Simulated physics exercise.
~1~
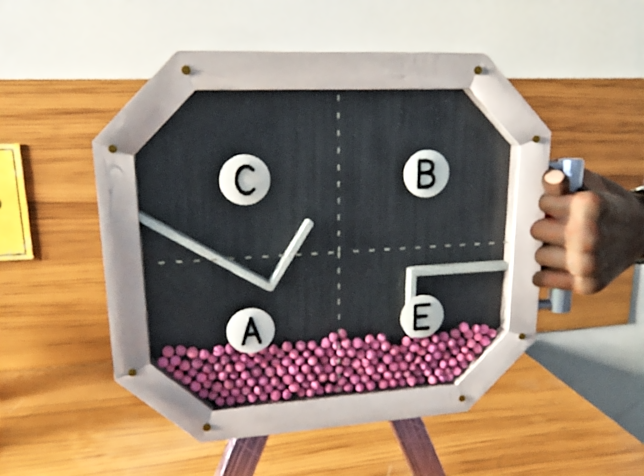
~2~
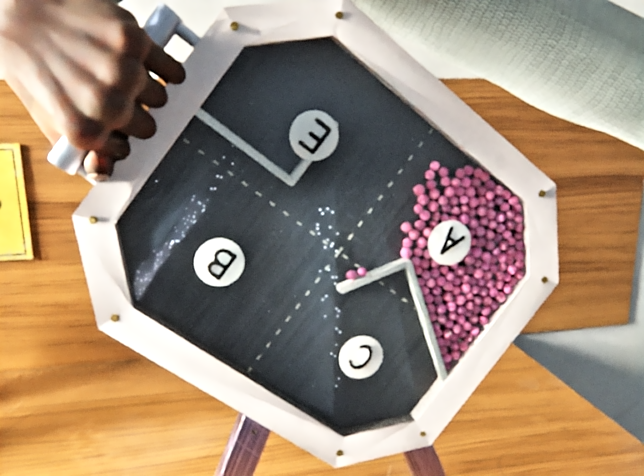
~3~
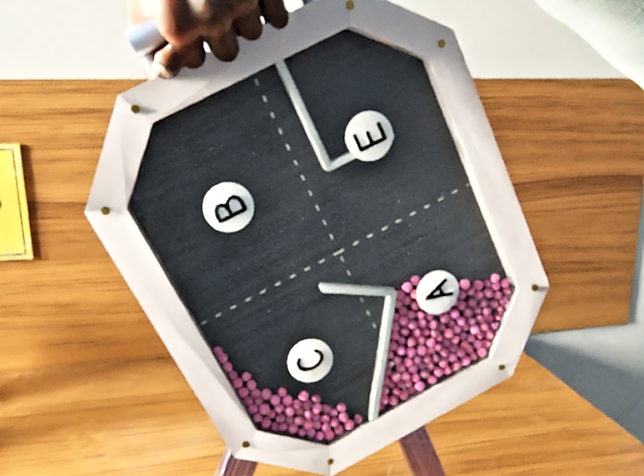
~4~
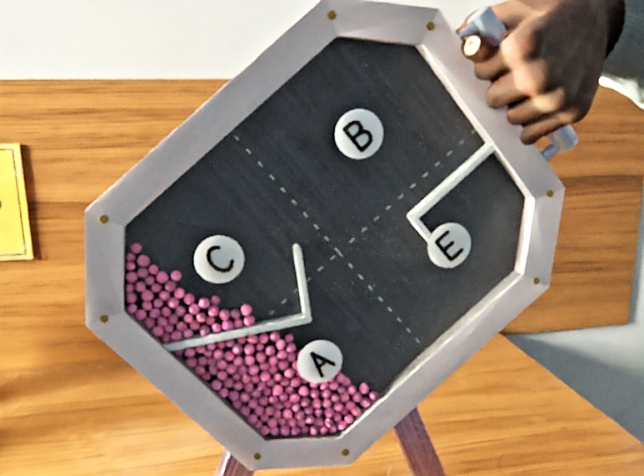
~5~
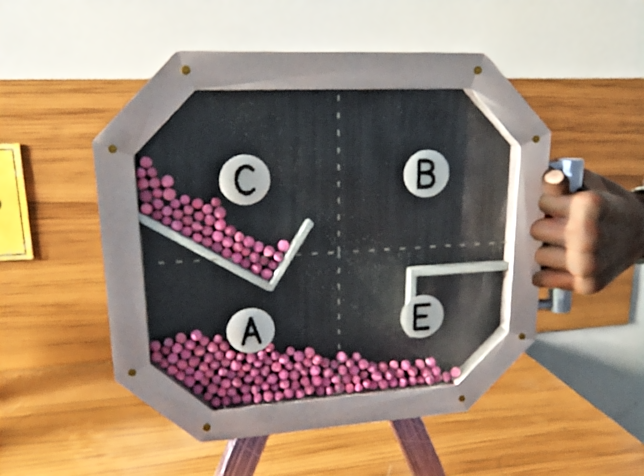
The clip shows a hand turning an eight-sided dark panel of small pink beads well over a quarter turn anticlockwise, then back to level, the beads sliding until some rest on the bent ledge below C and the others lie along the bottom, mostly beneath A.
